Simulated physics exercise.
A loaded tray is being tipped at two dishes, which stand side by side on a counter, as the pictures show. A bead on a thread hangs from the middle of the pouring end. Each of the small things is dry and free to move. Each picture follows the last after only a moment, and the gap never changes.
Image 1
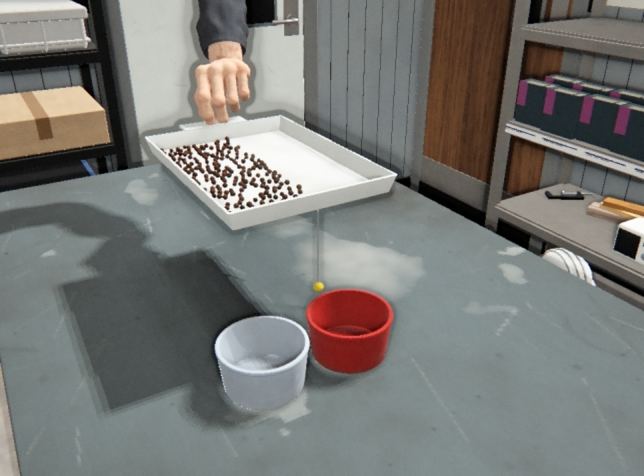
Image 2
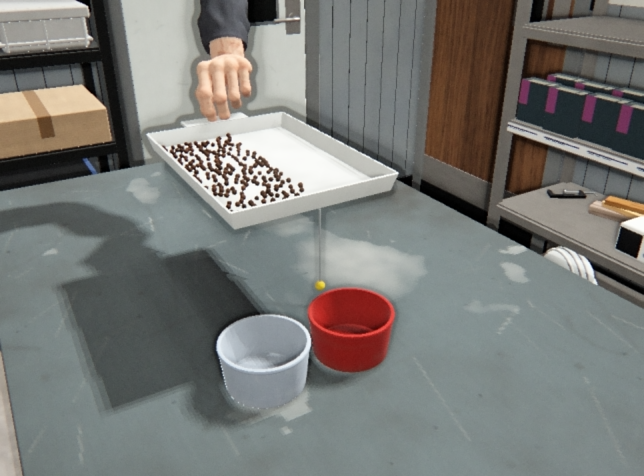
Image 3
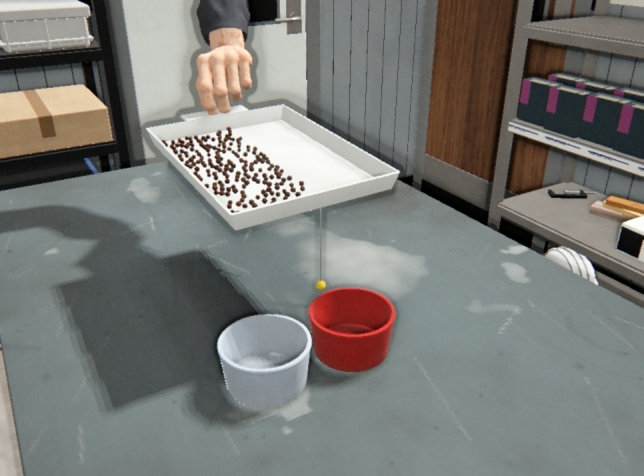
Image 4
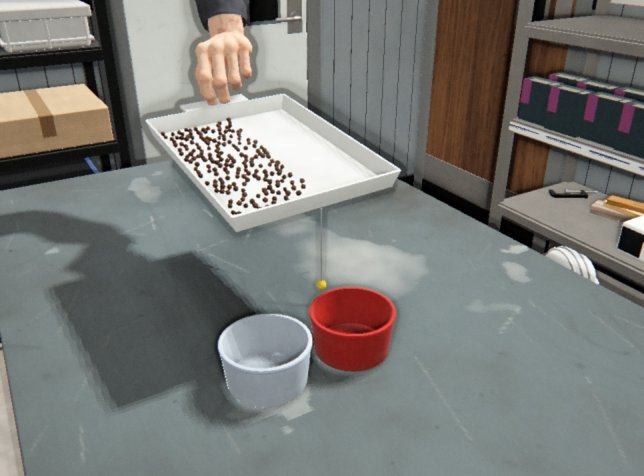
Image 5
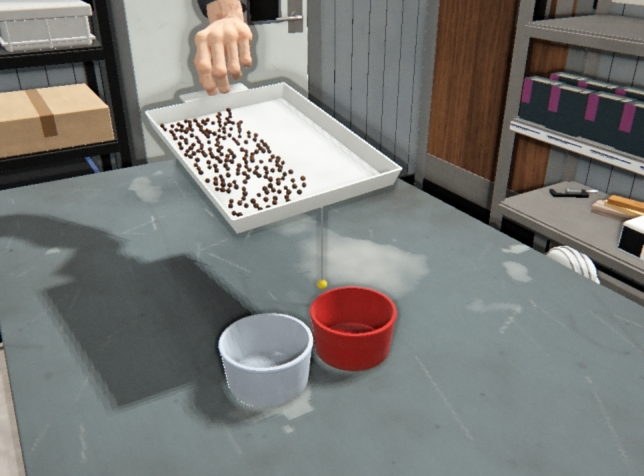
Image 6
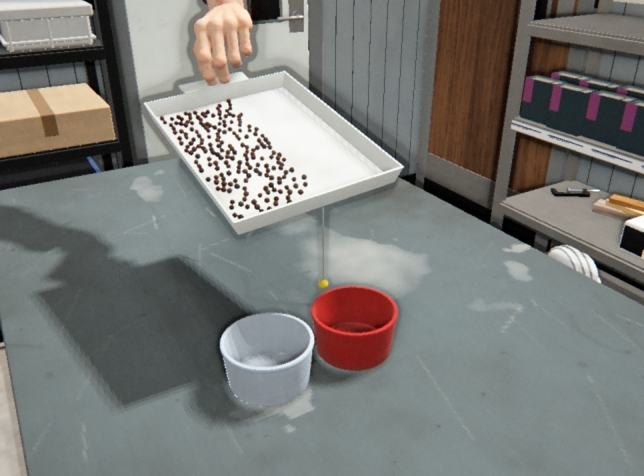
To begin with, a hand holds a white tray scattered with small dark brown berries level above a counter, where a pale dish and a red dish stand side by side. The hand then gradually raises the tray's far end, tilting it slightly toward its near left corner, while the dishes stay put.
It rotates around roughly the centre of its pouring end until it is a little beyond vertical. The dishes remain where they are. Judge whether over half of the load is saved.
Over half of it is saved.
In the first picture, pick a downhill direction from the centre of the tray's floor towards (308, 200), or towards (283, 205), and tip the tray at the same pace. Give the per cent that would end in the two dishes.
First heading roughly 80 %, second roughly 100 %.
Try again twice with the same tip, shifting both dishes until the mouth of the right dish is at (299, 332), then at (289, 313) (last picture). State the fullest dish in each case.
Try 1: The dish to the right; try 2: The dish to the right.
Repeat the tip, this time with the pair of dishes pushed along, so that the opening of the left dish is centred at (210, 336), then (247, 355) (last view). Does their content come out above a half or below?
First place: Beyond half; second place: Short of half.
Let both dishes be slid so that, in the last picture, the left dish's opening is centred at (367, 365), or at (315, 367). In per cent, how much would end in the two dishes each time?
Around 0 % followed by around 0 %.
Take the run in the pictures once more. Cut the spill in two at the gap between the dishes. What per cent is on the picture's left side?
Roughly 100 in a hundred.
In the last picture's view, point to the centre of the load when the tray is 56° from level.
Roughly (249, 211).
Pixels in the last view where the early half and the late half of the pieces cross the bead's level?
I'd place the first part at (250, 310) and the rest at (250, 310).
Soon, tray tipped steeply; nearly all on the tray; a stray few in the left dish; a stray few in the air.
A while on, tray tipped right over; about a quarter on the tray; about two thirds in the left dish; a stray few outside both; a small part in the air.
Towards the end, tray tipped past a quarter turn; most in the left dish; a small part outside both.
Finally, tray tipped past a quarter turn; most in the left dish; none in the right dish; a small part outside both.
